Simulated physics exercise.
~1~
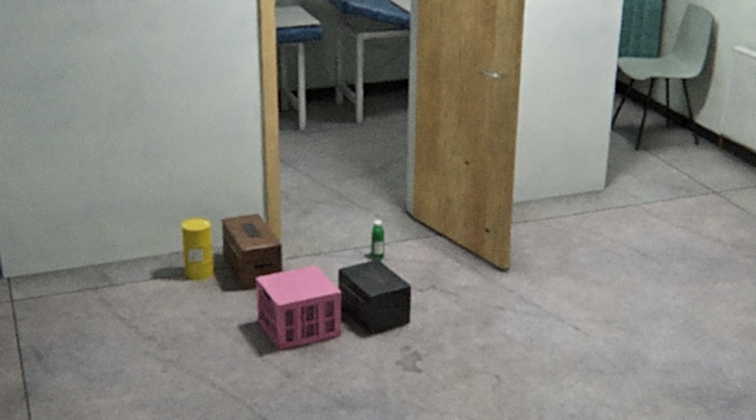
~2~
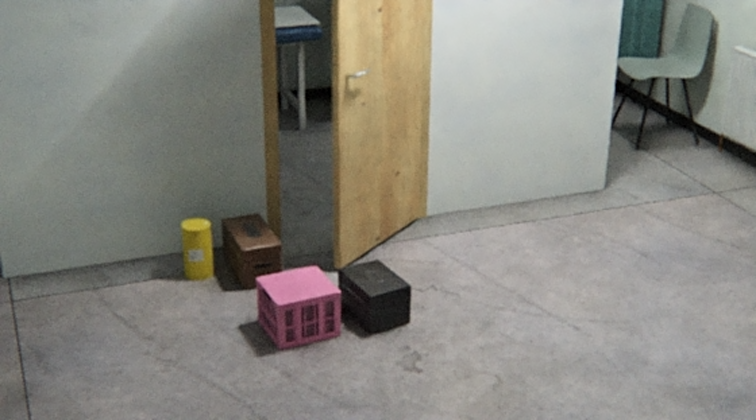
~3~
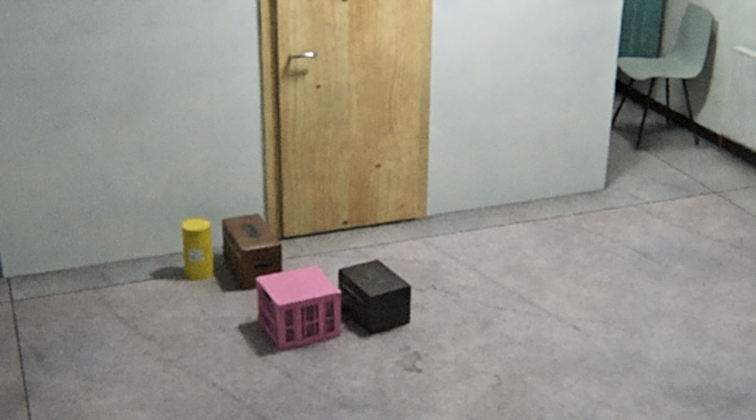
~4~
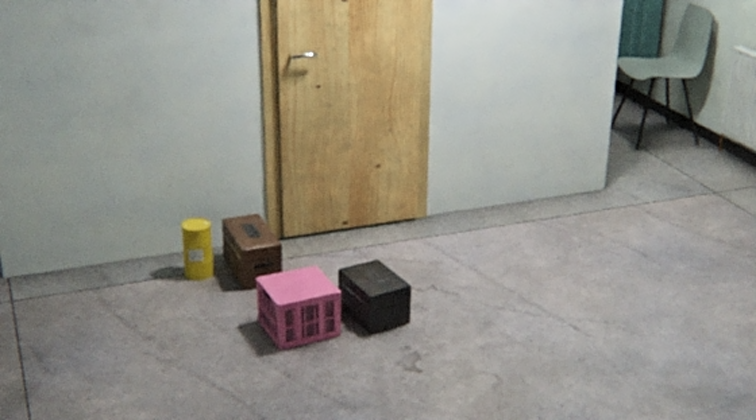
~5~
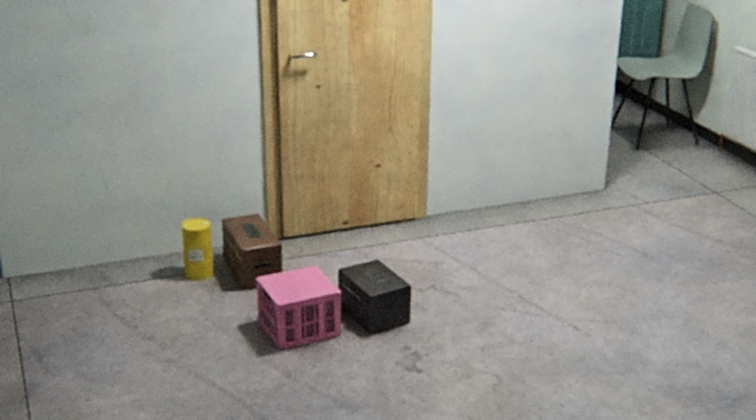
We see an open wooden door with a green bottle on the floor beside it, near two toolboxes, a pink crate and a yellow canister. The door swings toward the left, the bottle goes out of view behind it, and the door ends shut, the other objects unmoved.
